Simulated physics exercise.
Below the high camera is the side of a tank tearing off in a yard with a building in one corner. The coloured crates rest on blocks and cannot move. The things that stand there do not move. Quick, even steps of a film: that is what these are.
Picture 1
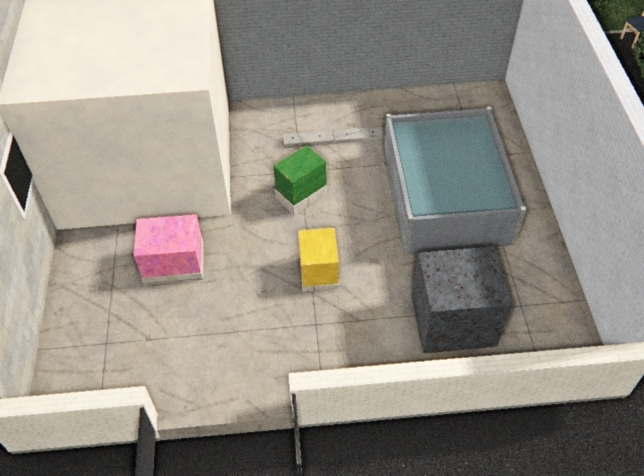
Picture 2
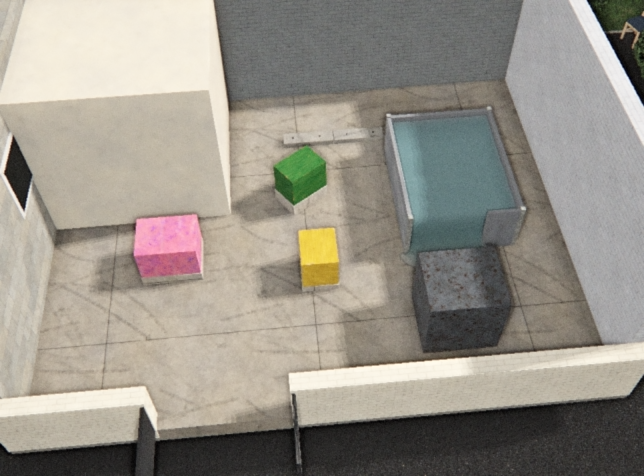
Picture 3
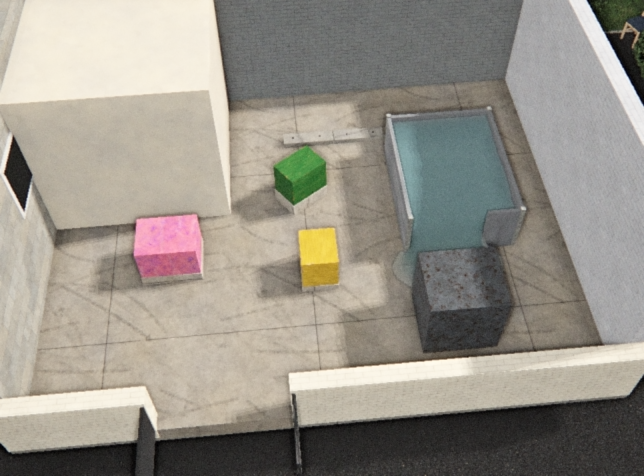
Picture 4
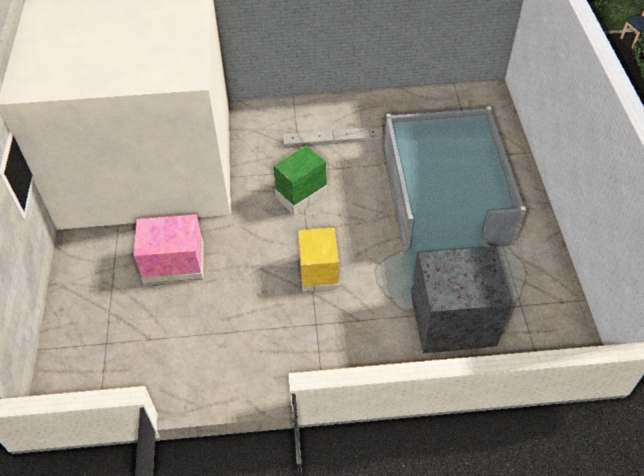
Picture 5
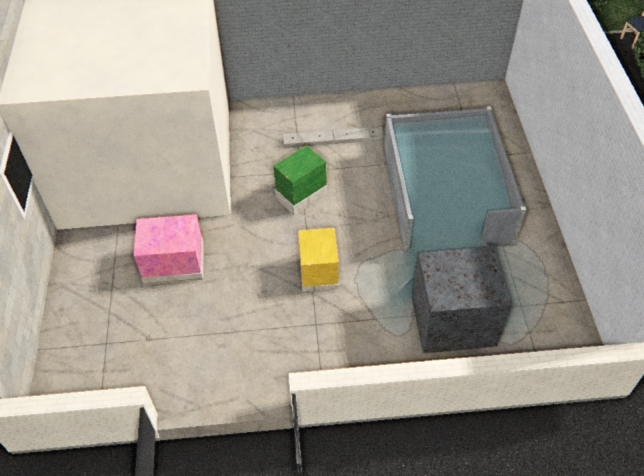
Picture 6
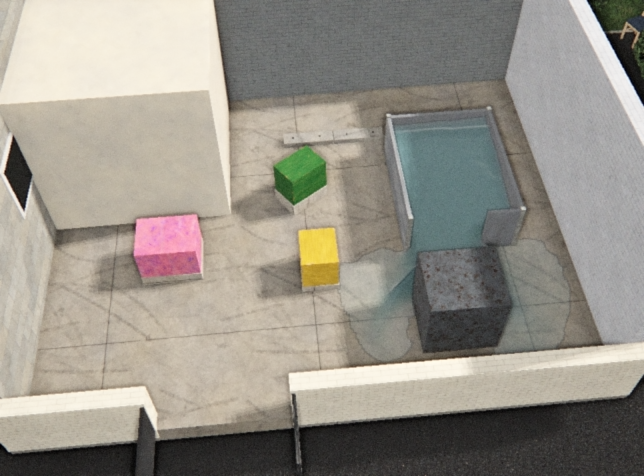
Water tank in a walled yard losing its front side, water pouring out and spreading around a dark grey block.
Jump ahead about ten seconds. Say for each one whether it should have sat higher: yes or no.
Yellow crate - yes; green crate - no; pink crate - no.
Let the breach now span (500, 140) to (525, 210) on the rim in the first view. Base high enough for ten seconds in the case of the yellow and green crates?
The yellow one is untouched; the green one is untouched.
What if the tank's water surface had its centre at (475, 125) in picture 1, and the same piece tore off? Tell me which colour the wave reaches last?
Last: The pink-painted one.
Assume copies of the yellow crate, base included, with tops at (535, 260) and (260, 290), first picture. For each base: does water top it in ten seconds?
I'd expect the first one gets submerged and the next one gets submerged.
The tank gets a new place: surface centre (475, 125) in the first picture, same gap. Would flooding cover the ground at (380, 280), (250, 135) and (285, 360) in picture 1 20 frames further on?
Taking the three spots in order: Swamped, bare, swamped.
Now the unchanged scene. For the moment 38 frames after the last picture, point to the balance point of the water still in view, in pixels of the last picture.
That puts it at around (362, 261).
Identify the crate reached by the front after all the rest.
My answer is the one in pink.
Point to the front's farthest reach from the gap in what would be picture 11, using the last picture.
The farthest wet spot is near (270, 402).
A moment on, water covers 25 % of the floor; the yellow crate water round its plinth, the green crate not reached, the pink crate not reached.
Next, water covers 45 % of the floor; the yellow crate water round its plinth, the green crate water round its plinth, the pink crate water round its plinth.
Then, water covers 65 % of the floor; the yellow crate water round its plinth, the green crate water round its plinth, the pink crate water round its plinth.
Later, water covers 85 % of the floor; the yellow crate water round its plinth, the green crate water round its plinth, the pink crate water round its plinth.
In the end, water covers 100 % of the floor; the yellow crate was topped, the green crate stayed above the water, the pink crate stayed above the water.
